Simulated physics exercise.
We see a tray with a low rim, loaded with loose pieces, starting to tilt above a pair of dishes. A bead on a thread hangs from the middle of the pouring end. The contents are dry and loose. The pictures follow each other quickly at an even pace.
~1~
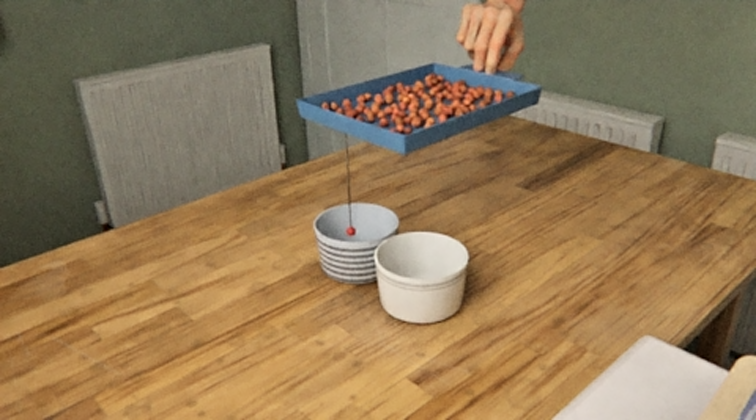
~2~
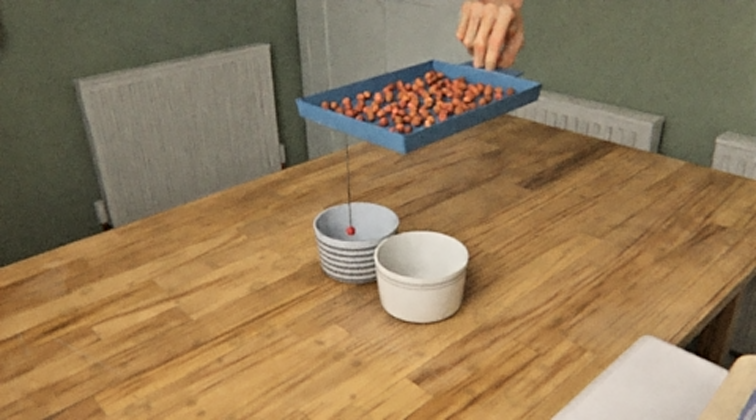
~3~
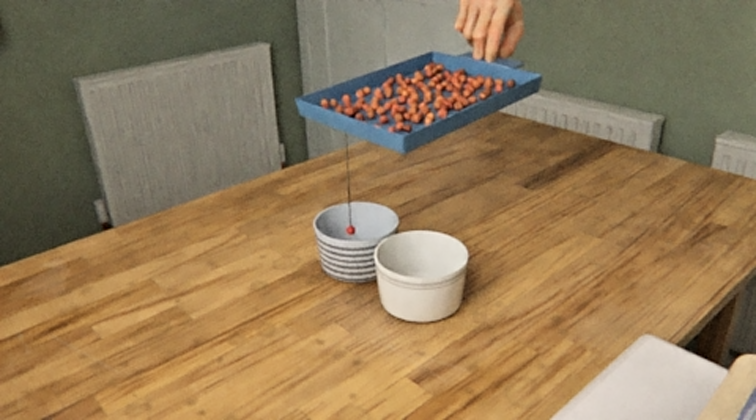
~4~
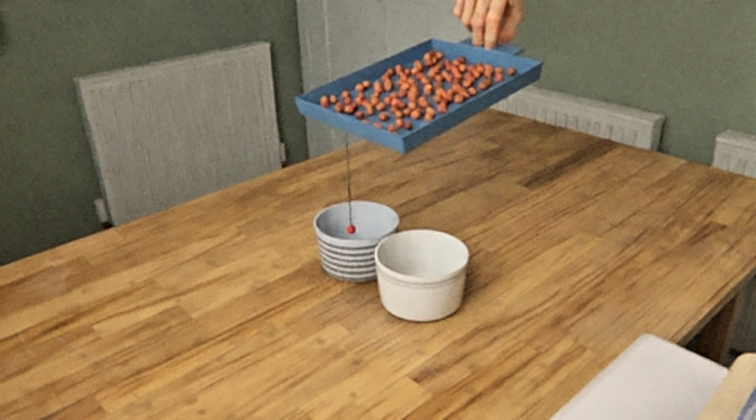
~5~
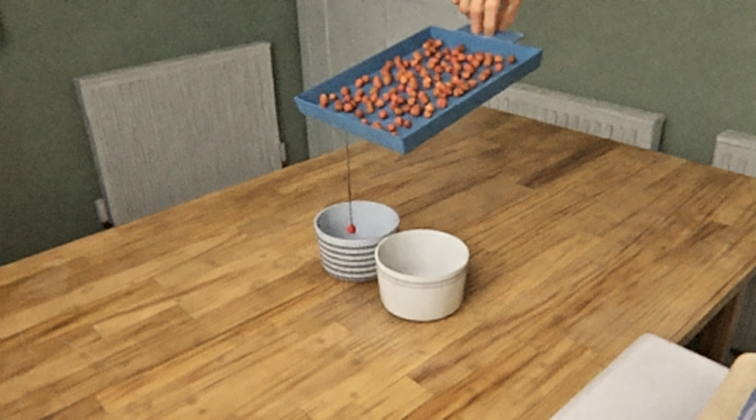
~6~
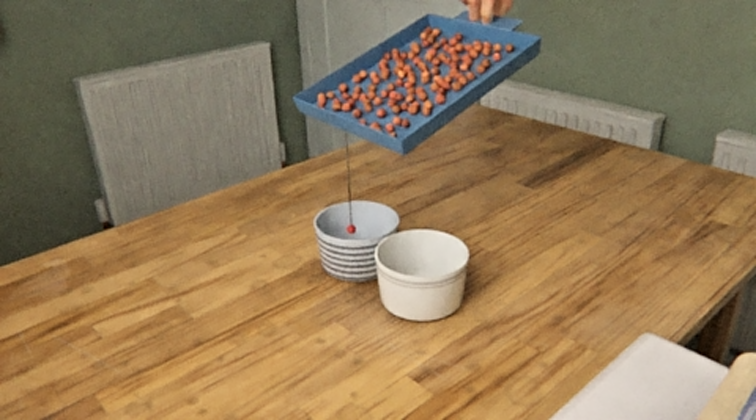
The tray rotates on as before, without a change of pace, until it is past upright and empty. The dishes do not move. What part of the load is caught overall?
In the dishes lies less than half of it.
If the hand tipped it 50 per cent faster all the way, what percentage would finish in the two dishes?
About 0 per cent.
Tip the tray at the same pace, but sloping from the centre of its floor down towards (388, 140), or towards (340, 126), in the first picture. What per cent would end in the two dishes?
First some 20, then 0 per cent.
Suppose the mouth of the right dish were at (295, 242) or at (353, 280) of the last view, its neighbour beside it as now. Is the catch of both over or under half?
In turn: Less than half; over half.
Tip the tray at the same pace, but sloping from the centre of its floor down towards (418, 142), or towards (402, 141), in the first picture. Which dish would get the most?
The first try: The right-hand dish. The second: Right.
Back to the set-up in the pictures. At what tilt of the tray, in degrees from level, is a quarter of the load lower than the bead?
At some 110 degrees.
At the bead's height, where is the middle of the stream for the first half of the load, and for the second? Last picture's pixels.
First near (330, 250), later near (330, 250).
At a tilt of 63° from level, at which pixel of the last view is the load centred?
Near (359, 109).
Soon after the last picture, tray tipped steeply; nearly all on the tray; a stray few in the air.
A little later, tray tipped past a quarter turn; most on the tray; a small part outside both; a small part in the air.
Later still, tray tipped past a quarter turn; a stray few in the left dish; nearly all outside both.
At rest, tray tipped past a quarter turn; none in the right dish; a stray few in the left dish; nearly all outside both.
